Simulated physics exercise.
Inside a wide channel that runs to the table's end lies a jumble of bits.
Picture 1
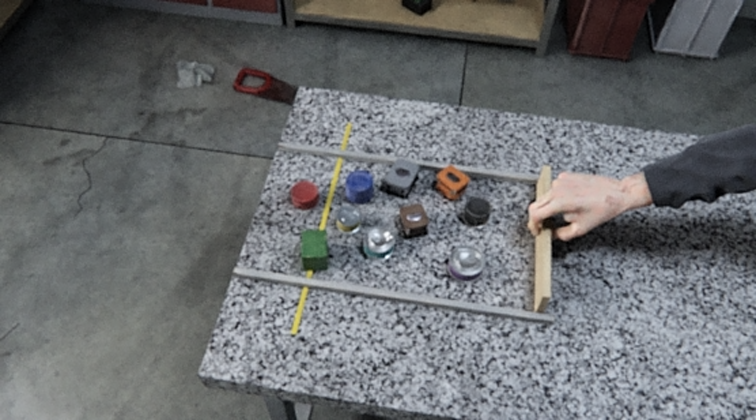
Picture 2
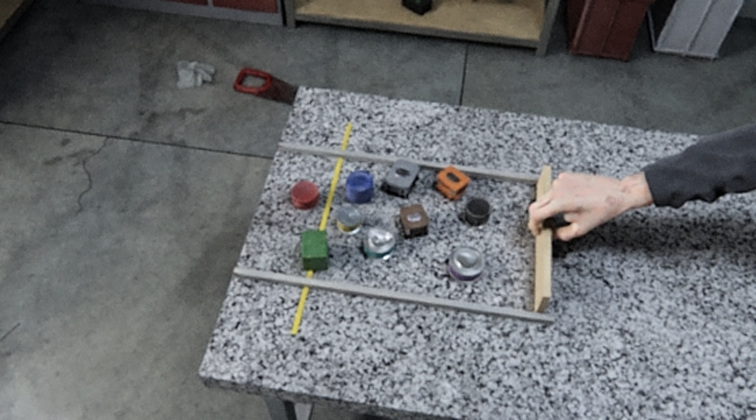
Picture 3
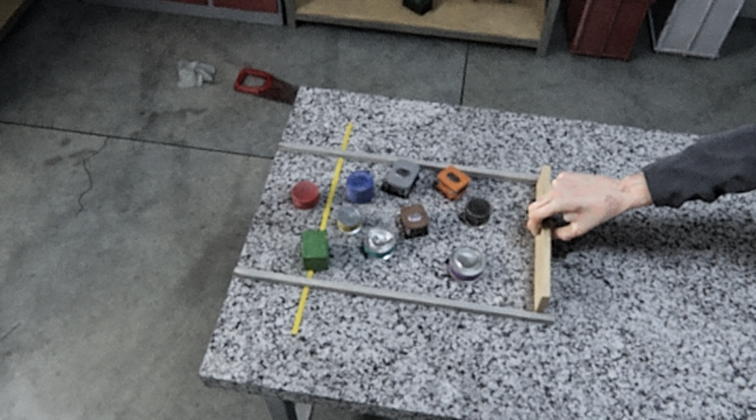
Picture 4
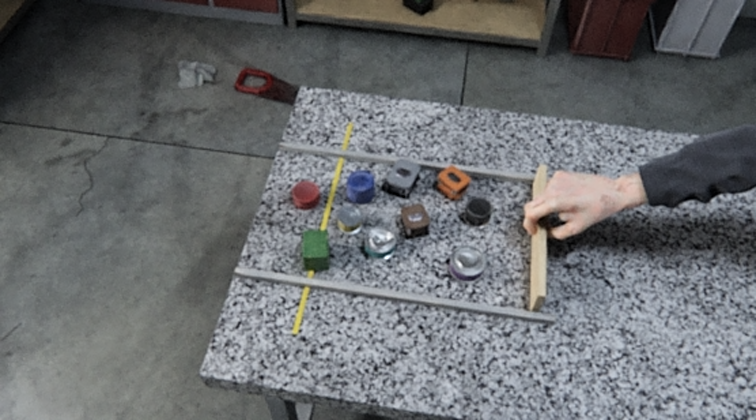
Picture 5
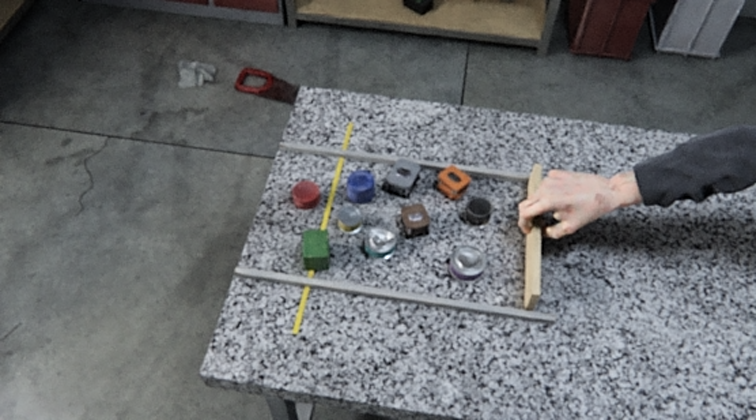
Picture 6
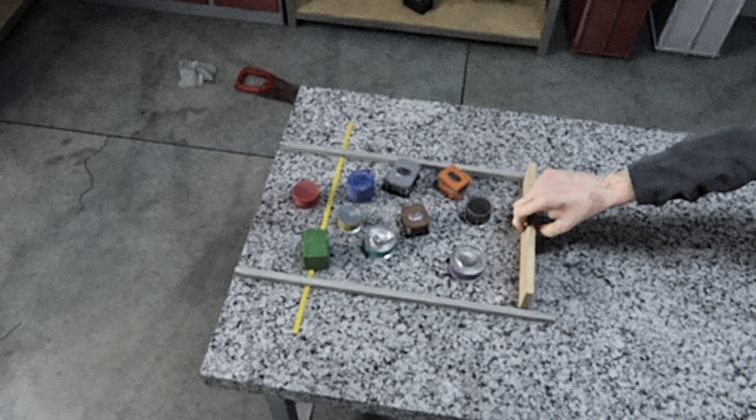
On a speckled tabletop, a hand sliding a wooden board slightly left between two rails, the scattered small objects staying still.
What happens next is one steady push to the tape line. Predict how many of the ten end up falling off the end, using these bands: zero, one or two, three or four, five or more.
I expect no pieces to go over the edge.
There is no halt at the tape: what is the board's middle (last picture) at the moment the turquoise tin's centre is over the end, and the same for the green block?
Approx. (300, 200) for the first, approx. (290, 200) for the second.
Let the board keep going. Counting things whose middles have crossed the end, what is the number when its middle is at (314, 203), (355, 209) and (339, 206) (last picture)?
That makes 1, 0, 0.
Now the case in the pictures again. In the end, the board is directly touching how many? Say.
4 in contact.
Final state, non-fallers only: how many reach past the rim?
The number would be 1.
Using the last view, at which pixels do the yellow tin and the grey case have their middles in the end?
In the last picture the yellow tin sits at (290, 203) while the grey case sits at (302, 160).
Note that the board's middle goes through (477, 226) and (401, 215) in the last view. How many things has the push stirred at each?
At the first spot 2, then 8.
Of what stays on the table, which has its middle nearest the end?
Foremost one: Red tub.
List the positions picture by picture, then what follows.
In the first picture, red tub (305, 195); green block (315, 250); yellow tin (349, 220); board (543, 236); tape (325, 215).
In the second picture, green block (315, 250); board (544, 236).
In the third picture, yellow tin (349, 220); brown case (414, 222).
In the fourth picture, red tub (306, 195); blue lid (361, 187).
In the fifth picture, green block (316, 250); grey case (403, 178).
In the sixth picture, red tub (306, 195); green block (316, 250); yellow tin (350, 219); board (528, 233); tape (327, 215).
Early on, none off yet; red tub at rest near (306, 195); green block at rest near (316, 250); yellow tin at rest near (350, 219).
A while later, none off yet; red tub at rest near (306, 195); green block at rest near (315, 249); yellow tin at rest near (345, 214).
Finally, the number that fall off is zero.
